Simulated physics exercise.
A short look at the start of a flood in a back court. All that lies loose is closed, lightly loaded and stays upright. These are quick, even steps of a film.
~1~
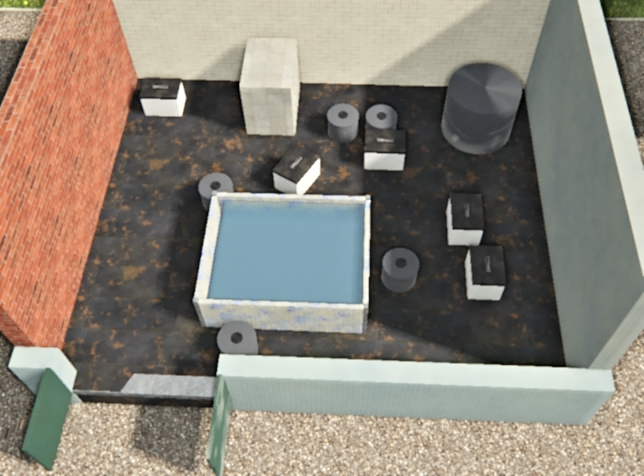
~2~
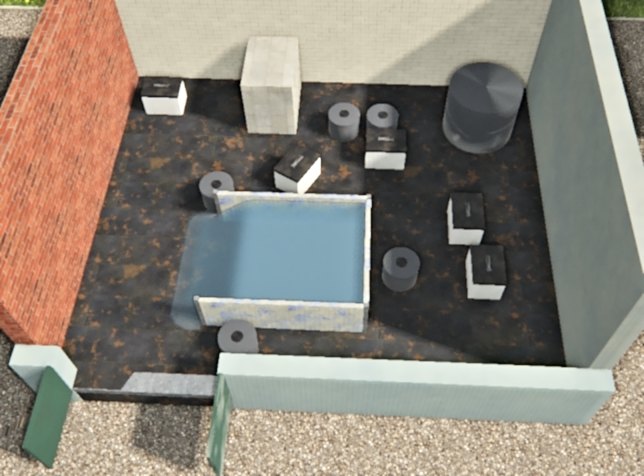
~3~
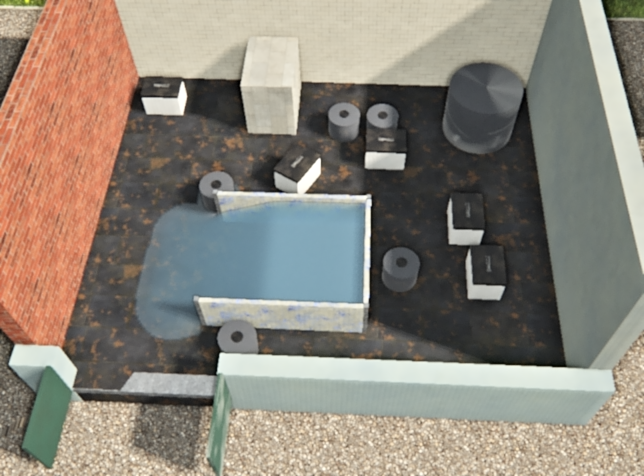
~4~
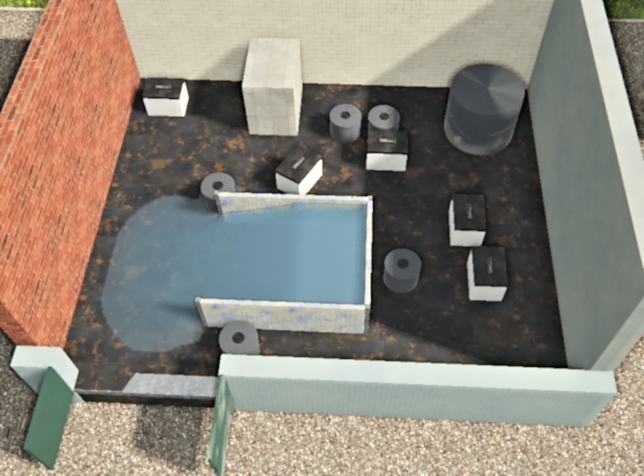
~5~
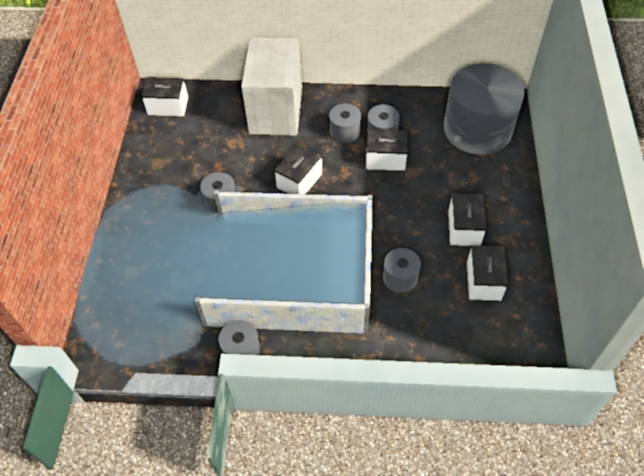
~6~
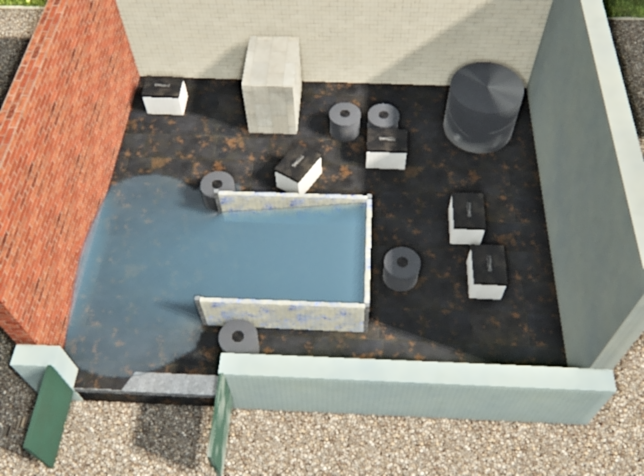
In the video, the left side of a raised pool in a walled yard disappears, and blue water spreads left across the dark ground in a widening sheet to the brick wall, while the surrounding boxes and cylinders stay in place.
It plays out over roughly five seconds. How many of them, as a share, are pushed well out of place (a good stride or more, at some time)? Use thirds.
It is less than a third.
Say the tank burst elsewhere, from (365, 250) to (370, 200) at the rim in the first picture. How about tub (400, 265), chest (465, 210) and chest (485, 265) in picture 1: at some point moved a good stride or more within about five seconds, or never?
In turn: That far or more, that far or more, that far or more.
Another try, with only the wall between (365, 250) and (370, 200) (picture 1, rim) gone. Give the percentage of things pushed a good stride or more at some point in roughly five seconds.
I make it 50 per cent.
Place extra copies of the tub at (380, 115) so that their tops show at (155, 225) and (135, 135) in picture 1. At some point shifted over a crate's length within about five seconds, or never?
As listed: Swept aside, moved that far.
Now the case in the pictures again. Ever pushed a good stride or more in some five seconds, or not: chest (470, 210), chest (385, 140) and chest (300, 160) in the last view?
In turn: Not that far, never so far, yes.
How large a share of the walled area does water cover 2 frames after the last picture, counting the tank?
About 25 per cent.
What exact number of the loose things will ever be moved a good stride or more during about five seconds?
I count 2.
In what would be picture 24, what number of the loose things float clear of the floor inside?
I count 1.
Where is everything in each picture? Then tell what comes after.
In the first picture, a tub at (236, 338) rests on the ground; a tub at (381, 116) rests on the ground; 0 of 10 have shifted.
In the second picture, a tub at (237, 337), on the bottom; a tub at (382, 115) rests on the ground; 0 of 10 have shifted.
In the third picture, a tub at (237, 337) rests on the ground; a tub at (382, 115), on the bottom; 0 of 10 have shifted.
In the fourth picture, a tub at (238, 338) rests on the ground; a tub at (384, 117), on the bottom; 0 of 10 have shifted.
In the fifth picture, a tub at (238, 338), on the bottom; a tub at (384, 116) rests on the ground; 0 of 10 have shifted.
In the sixth picture, a tub at (238, 336), on the bottom; a tub at (383, 115), on the bottom; 0 of 10 have shifted.
A moment on, 0 of 10 are well off their spots; 0 afloat.
Next, 0 of 10 are well off their spots; 0 afloat.
Later, 1 of 10 are well off their spots; 1 afloat.
In the end, 2 of 10 are well off their spots, and 2 have been at some point; 1 afloat.
